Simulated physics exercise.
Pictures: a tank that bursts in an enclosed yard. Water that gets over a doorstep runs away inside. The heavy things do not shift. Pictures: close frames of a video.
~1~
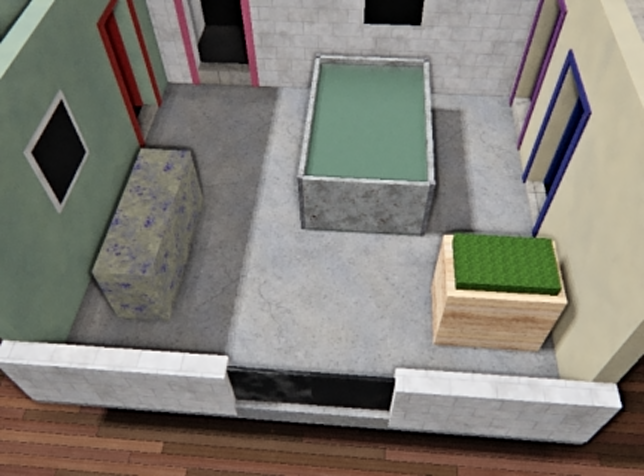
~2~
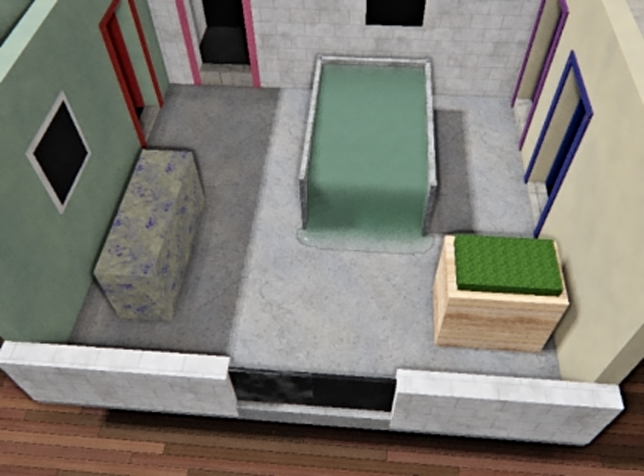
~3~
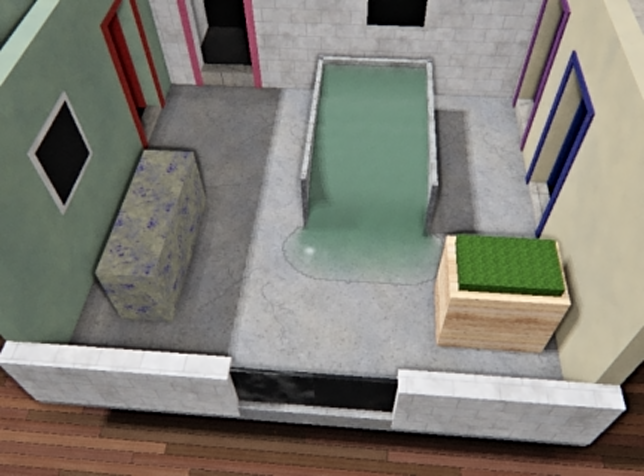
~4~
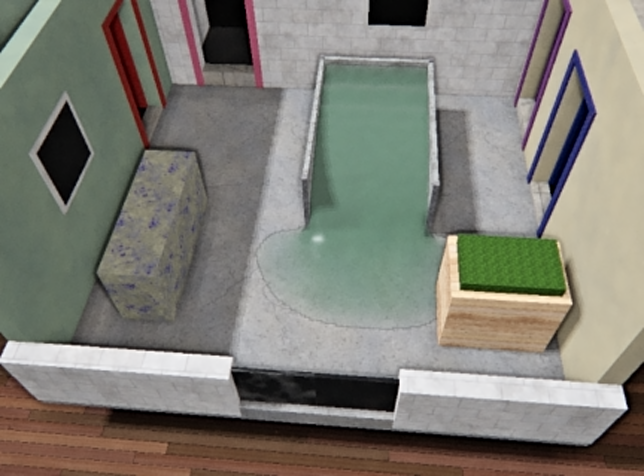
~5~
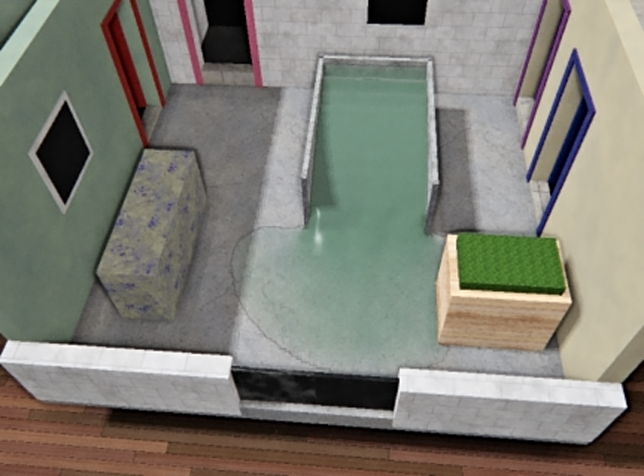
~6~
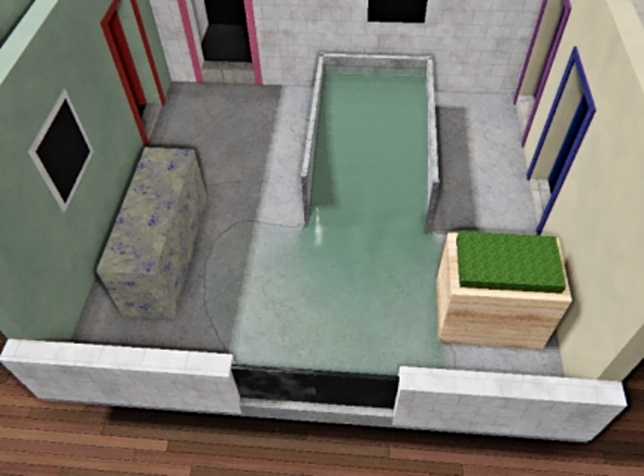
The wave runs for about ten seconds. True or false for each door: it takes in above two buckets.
The red door, true; the blue door, true; the pink door, false; the purple door, false.
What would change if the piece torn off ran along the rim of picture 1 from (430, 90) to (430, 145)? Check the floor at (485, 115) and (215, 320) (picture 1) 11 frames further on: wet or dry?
In the order asked: Inundated, then unwetted.
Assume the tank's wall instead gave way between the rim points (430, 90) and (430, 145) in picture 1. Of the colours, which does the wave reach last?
I say the red door.
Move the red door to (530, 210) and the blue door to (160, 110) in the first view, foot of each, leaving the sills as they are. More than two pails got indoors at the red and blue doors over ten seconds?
Red is flooded, blue is flooded.
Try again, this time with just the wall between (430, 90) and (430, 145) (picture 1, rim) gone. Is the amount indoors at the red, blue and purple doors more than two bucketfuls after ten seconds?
In that case the red one breaks the limit, the blue one breaks the limit and the purple one breaks the limit.
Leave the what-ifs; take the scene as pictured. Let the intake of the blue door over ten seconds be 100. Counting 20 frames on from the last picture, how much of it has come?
Near 5 in a hundred.
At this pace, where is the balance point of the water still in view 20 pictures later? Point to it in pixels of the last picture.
Close to pixel (320, 268).
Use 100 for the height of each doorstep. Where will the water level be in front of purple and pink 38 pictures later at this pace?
Respectively about 70 and 70 per cent.
A moment on, water covers 35 % of the floor; the red door not reached, the blue door wet at the sill, nothing in, the pink door not reached, the purple door not reached.
Next, water covers 45 % of the floor; the red door not reached, the blue door wet at the sill, nothing in, the pink door not reached, the purple door not reached.
Then, water covers 80 % of the floor; the red door wet at the sill, nothing in, the blue door under two buckets in, the pink door not reached, the purple door wet at the sill, nothing in.
Later, water covers 95 % of the floor; the red door under two buckets in, the blue door under two buckets in, the pink door wet at the sill, nothing in, the purple door wet at the sill, nothing in.
In the end, water covers 100 % of the floor; the red door far over two buckets in, the blue door over two buckets in, the pink door wet at the sill, nothing in, the purple door under two buckets in.
